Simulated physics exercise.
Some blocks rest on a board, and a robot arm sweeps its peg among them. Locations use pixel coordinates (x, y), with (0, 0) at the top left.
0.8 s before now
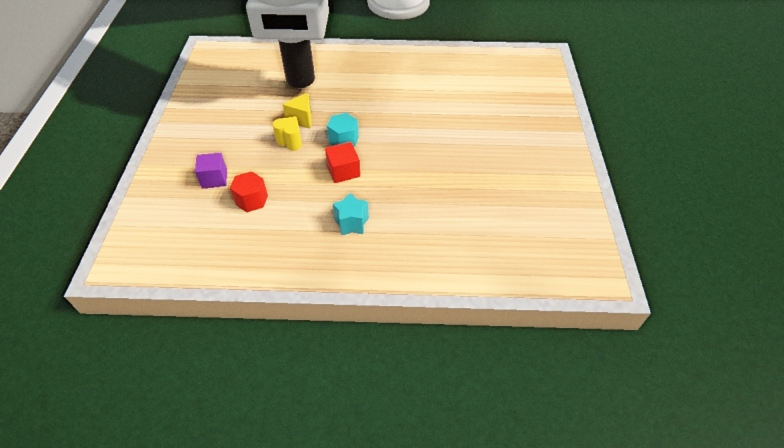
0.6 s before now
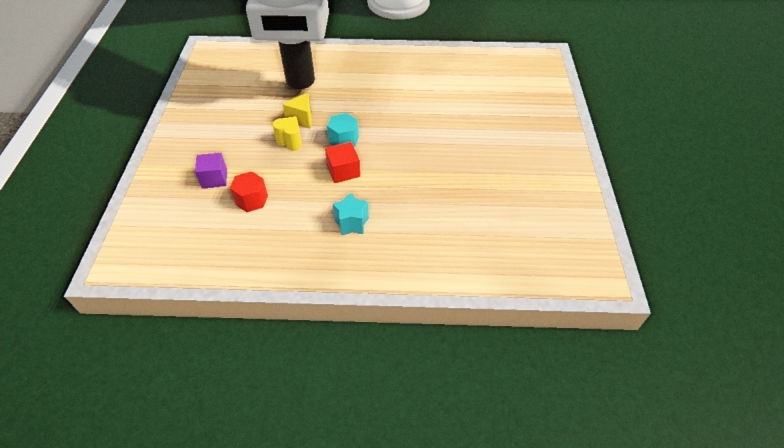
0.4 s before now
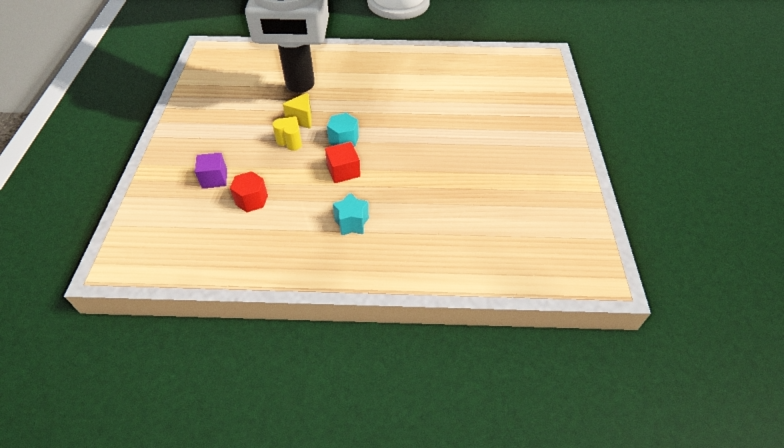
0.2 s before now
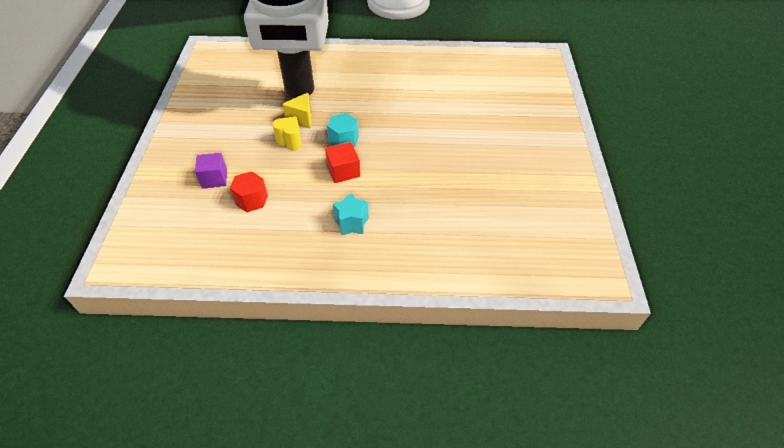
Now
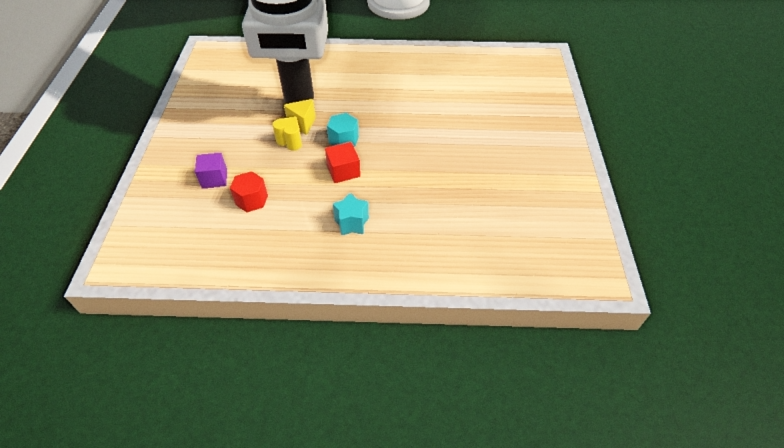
A robot arm slowly moved its black peg down the wooden board toward the yellow triangular block and nudged it slightly, while the other red, purple, turquoise and yellow blocks stayed still.
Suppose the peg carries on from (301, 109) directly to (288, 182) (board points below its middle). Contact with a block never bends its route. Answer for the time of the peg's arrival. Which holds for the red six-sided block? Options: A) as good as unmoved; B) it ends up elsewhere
The answer is B.
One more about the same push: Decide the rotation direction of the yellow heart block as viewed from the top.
Seen from overhead, it turns clockwise.
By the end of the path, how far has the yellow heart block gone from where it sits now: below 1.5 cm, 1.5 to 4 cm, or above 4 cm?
Over 4 cm.
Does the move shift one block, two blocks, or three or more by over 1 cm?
Displaced: Three or more.
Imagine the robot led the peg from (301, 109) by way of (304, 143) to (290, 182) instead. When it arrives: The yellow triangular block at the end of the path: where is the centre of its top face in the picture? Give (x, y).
The point I'd pick in the picture is (307, 178).
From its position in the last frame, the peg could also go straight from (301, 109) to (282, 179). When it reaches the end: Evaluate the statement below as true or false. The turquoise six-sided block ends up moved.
The statement is false.
What follows on the original path. One third of the way, peg (295, 121); yellow heart block (282, 135), turned 55° clockwise; yellow triangular block (304, 129).
Two thirds of the way, peg (290, 146); yellow heart block (271, 158), turned 80° clockwise; yellow triangular block (309, 149), turned 45° anticlockwise.
At the end, peg (286, 172); red six-sided block (229, 195), turned 20° anticlockwise; yellow heart block (254, 179), turned 130° clockwise; yellow triangular block (312, 160), turned 70° anticlockwise; turquoise six-sided block still.
